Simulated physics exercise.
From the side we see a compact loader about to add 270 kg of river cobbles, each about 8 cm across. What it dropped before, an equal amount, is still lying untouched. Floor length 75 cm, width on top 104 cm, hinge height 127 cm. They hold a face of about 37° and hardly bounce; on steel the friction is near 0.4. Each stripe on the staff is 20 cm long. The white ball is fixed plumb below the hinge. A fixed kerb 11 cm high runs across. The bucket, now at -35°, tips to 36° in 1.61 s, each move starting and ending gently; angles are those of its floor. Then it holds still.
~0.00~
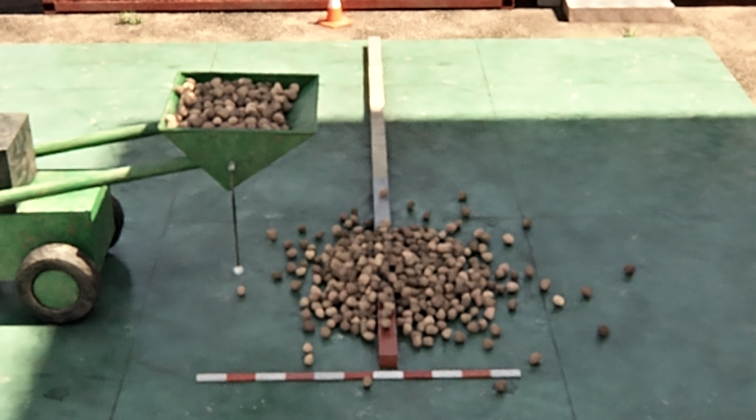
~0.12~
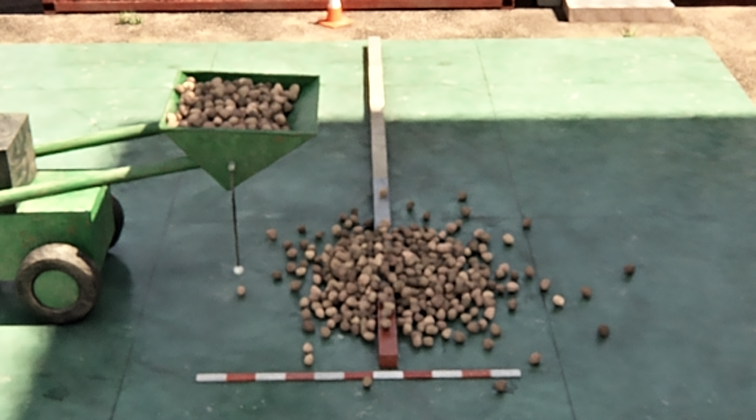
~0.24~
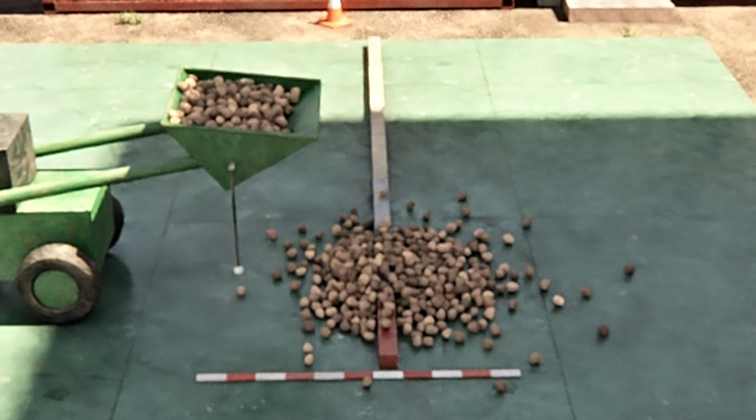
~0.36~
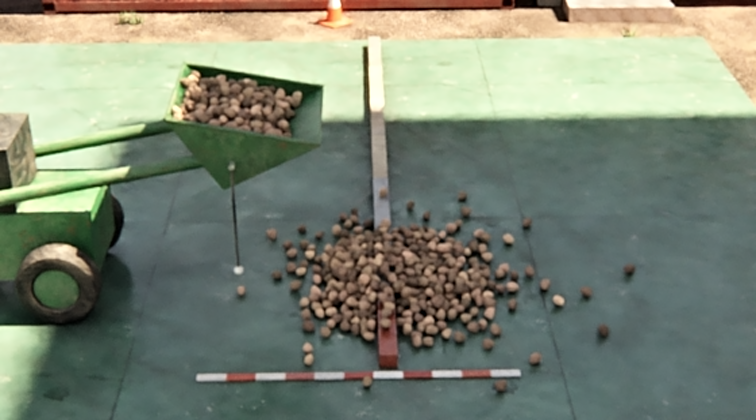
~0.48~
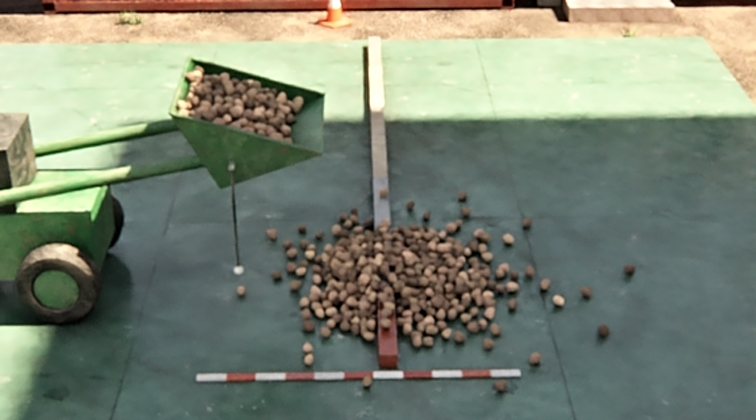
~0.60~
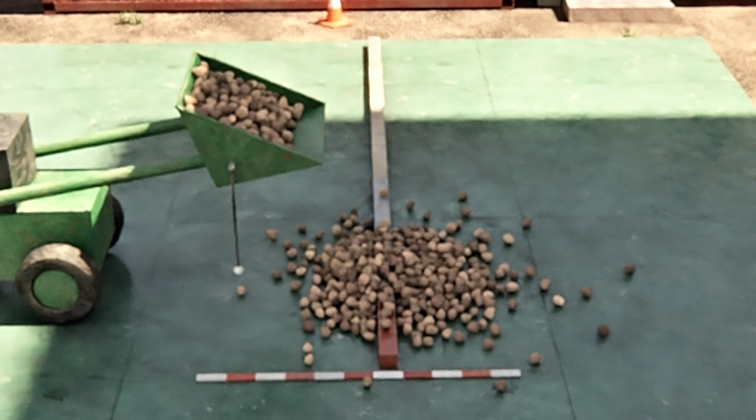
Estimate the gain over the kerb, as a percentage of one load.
Some 19 per cent is added.
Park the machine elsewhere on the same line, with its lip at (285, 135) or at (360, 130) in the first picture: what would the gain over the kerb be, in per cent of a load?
About 5 and 65 per cent.
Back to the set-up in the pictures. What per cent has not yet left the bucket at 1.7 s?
Roughly 35 per cent is still inside.
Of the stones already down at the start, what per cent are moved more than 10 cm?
Roughly 5 per cent of them.
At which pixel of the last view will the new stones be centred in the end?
Their middle is at about (352, 265).
After 1.2 s the floor is at 25°; in per cent of one load, 96 in the bucket, 50 on this side of the kerb, 54 over the kerb; the foremost stones are at (560, 274).
After 1.7 s the floor is at 36°; in per cent of one load, 33 in the bucket, 112 on this side of the kerb, 55 over the kerb; the foremost stones are at (560, 274).
After 2.1 s the floor is at 36°; in per cent of one load, 4 in the bucket, 131 on this side of the kerb, 64 over the kerb; the foremost stones are at (564, 289).
After 4.5 s the floor is at 36°; in per cent of one load, 0 in the bucket, 127 on this side of the kerb, 73 over the kerb; the foremost stones are at (564, 285). Net gain over the kerb, 19.
